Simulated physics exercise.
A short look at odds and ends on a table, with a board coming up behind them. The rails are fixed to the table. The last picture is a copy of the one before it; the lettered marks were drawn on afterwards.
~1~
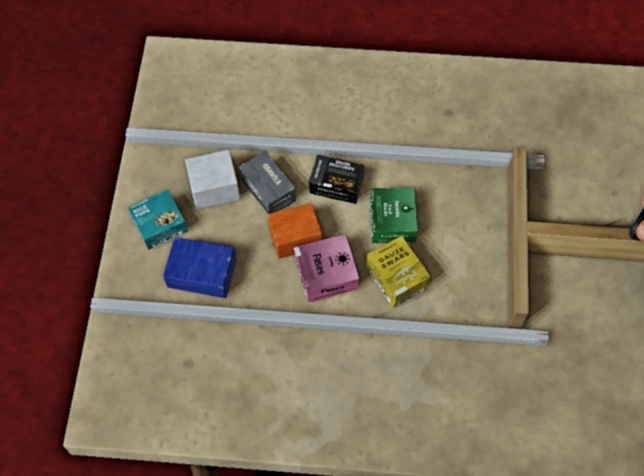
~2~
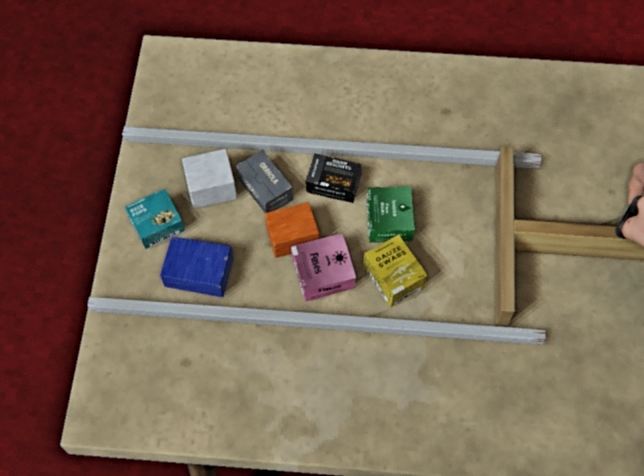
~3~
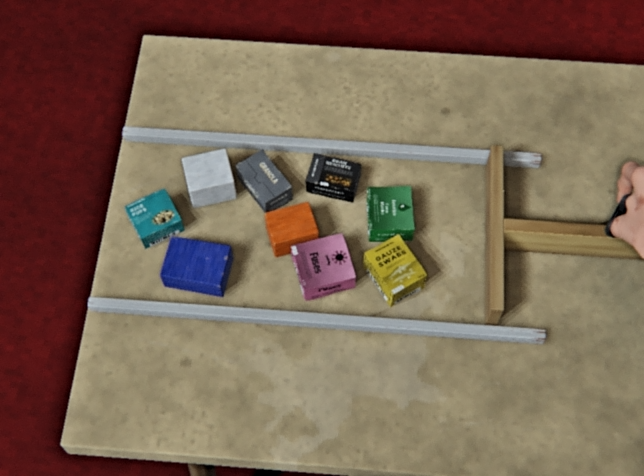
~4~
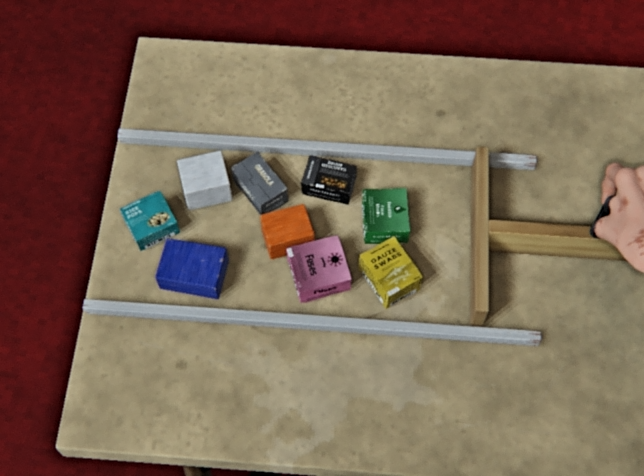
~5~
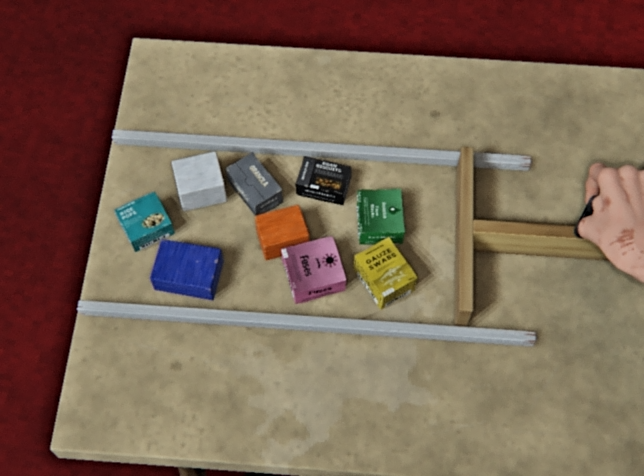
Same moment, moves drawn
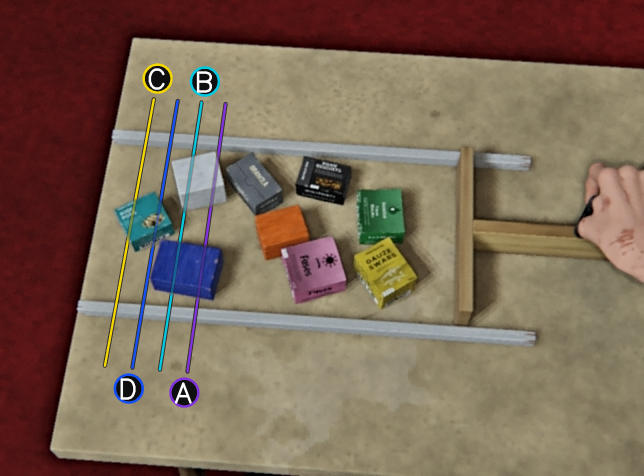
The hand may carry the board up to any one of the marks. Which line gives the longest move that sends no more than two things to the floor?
At A, and not beyond.
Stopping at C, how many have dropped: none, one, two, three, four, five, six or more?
In all, six or more.
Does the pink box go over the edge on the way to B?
By then, no.
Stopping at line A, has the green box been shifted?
Yes.
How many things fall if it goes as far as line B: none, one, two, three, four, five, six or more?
In all, three.
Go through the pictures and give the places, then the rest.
In the first frame, board (521, 227); orange block (295, 231); turquoise packet (158, 220).
In the second frame, board (508, 225); white block (210, 179).
In the third frame, board (498, 224); green box (390, 214).
In the fourth frame, board (483, 225); grey box (260, 184).
In the fifth frame, board (467, 225); black packet (324, 181); orange block (282, 233); turquoise packet (145, 222).
On the marked copy, A at (208, 228); B at (182, 227); C at (131, 223); D at (157, 225).
With A. Early on, board (373, 219); black packet (306, 174); orange block (280, 228).
Further on, board (279, 212); blue block (142, 268); white block (178, 177).
At the end, board (209, 208); turquoise packet over the edge; blue block over the edge; two fallen.
As for the rest, B drops three; C drops six; D drops six.
